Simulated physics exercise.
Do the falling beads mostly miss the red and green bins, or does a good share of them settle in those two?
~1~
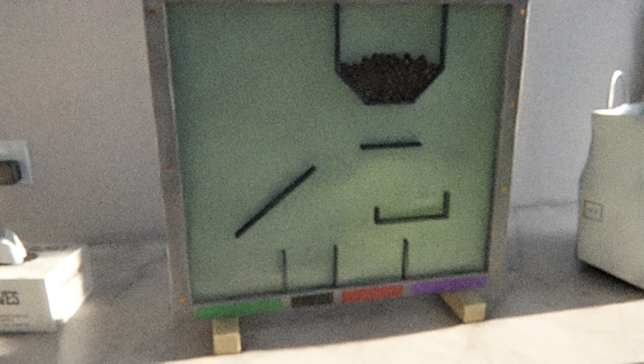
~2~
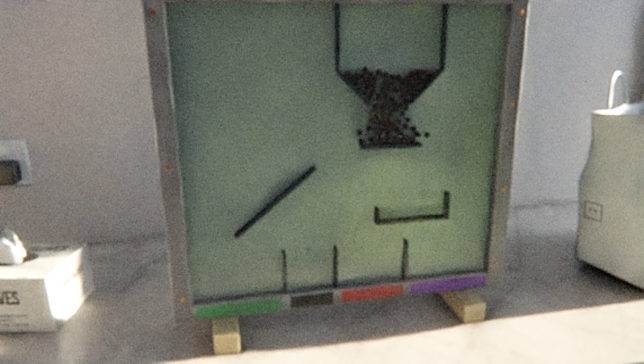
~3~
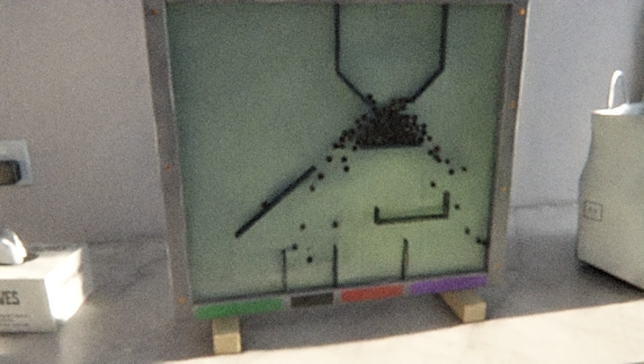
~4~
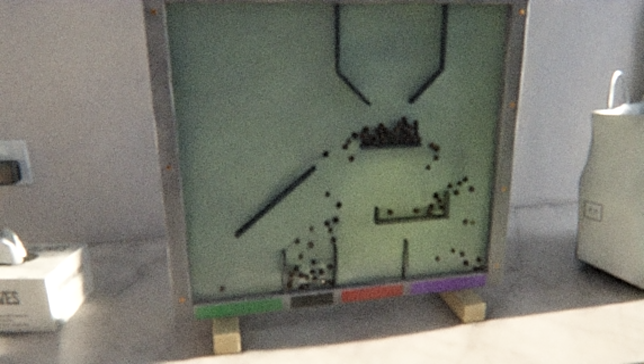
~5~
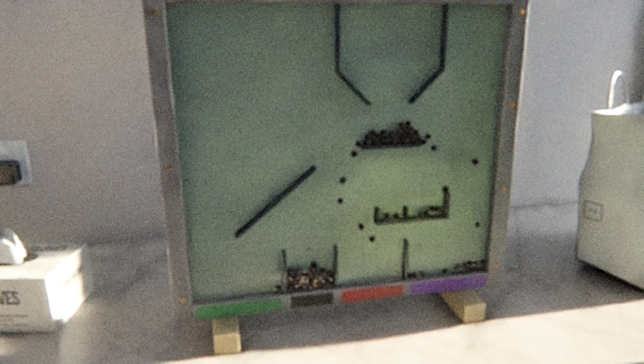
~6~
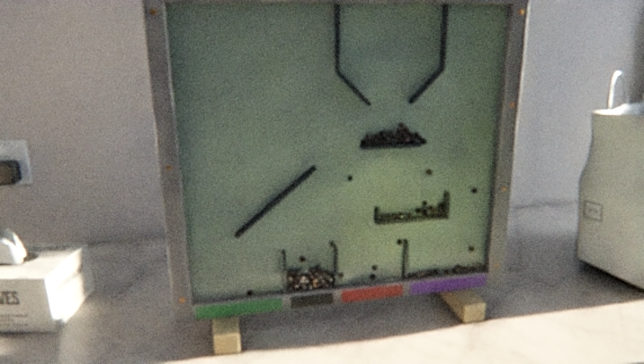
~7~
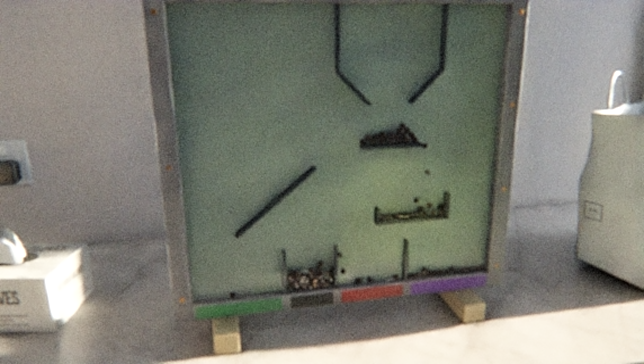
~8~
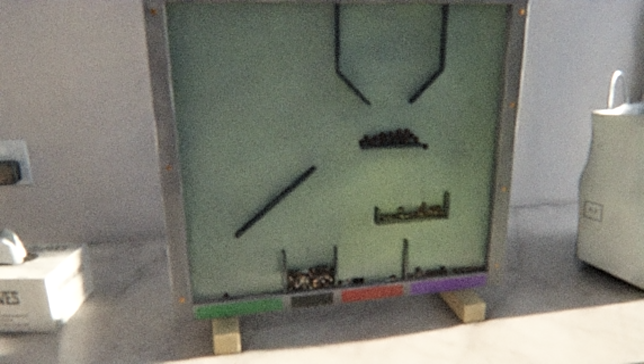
They mostly miss the red and green bins, which end up with hardly any beads. The black bin holds the biggest share of any bin, and the purple bin gets a fair number too.
